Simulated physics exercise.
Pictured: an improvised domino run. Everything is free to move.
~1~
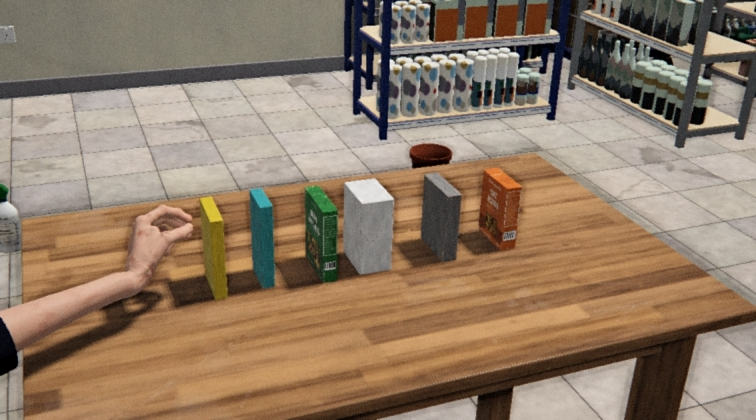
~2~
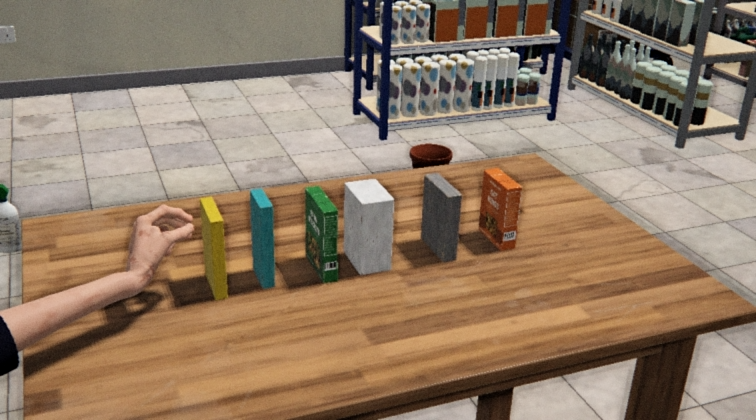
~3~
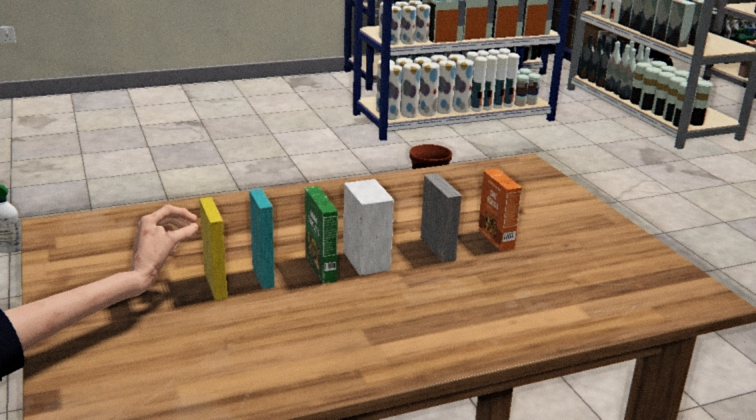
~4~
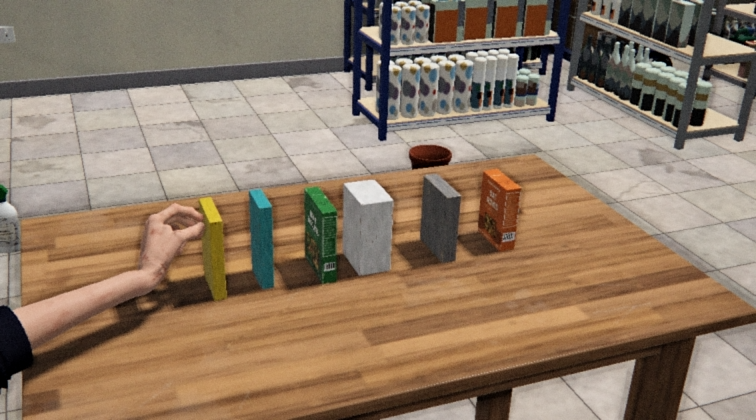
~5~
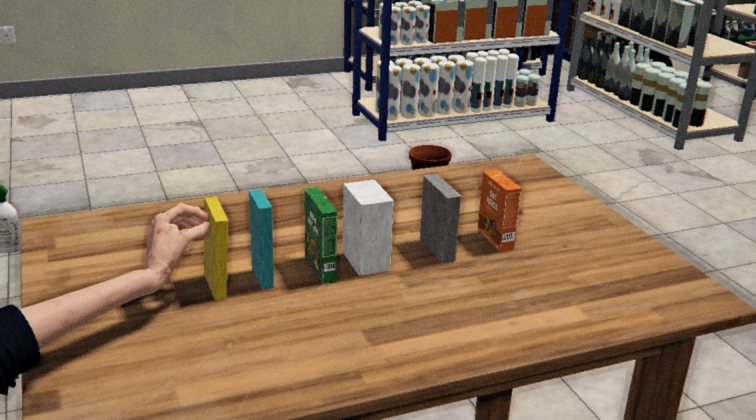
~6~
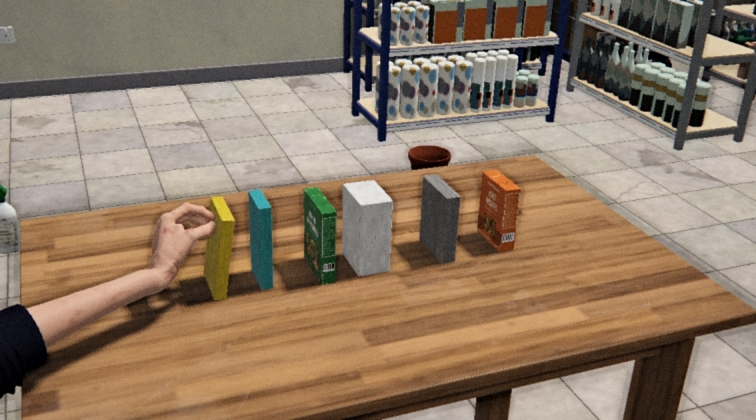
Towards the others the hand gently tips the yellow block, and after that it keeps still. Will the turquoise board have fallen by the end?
It is felled.
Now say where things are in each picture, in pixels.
The first picture shows turquoise board (262, 239); white block (368, 227).
The second picture shows grey board (440, 217); white block (368, 227).
The third picture shows green packet (321, 235); grey board (440, 218).
The fourth picture shows white block (367, 227); green packet (320, 235).
The fifth picture shows yellow block 4° over; grey board (439, 218); white block (367, 228).
The sixth picture shows yellow block 8° over; turquoise board (261, 240); green packet (320, 236).
Then, 0.60 s on from there, yellow block 65° over; turquoise board turned 55° from how it was put near (301, 246); green packet turned 26° from how it was put; white block turned 12° from how it was put.
Then, 1.10 s on from there, yellow block 72° over; turquoise board turned 70° from how it was put near (308, 253); white block on its side; grey board turned 64° from how it was put.
In the end, toppled on the table, white block, green packet, grey board and turquoise board. At the end, from the last picture's camera, turquoise board near (308, 255).
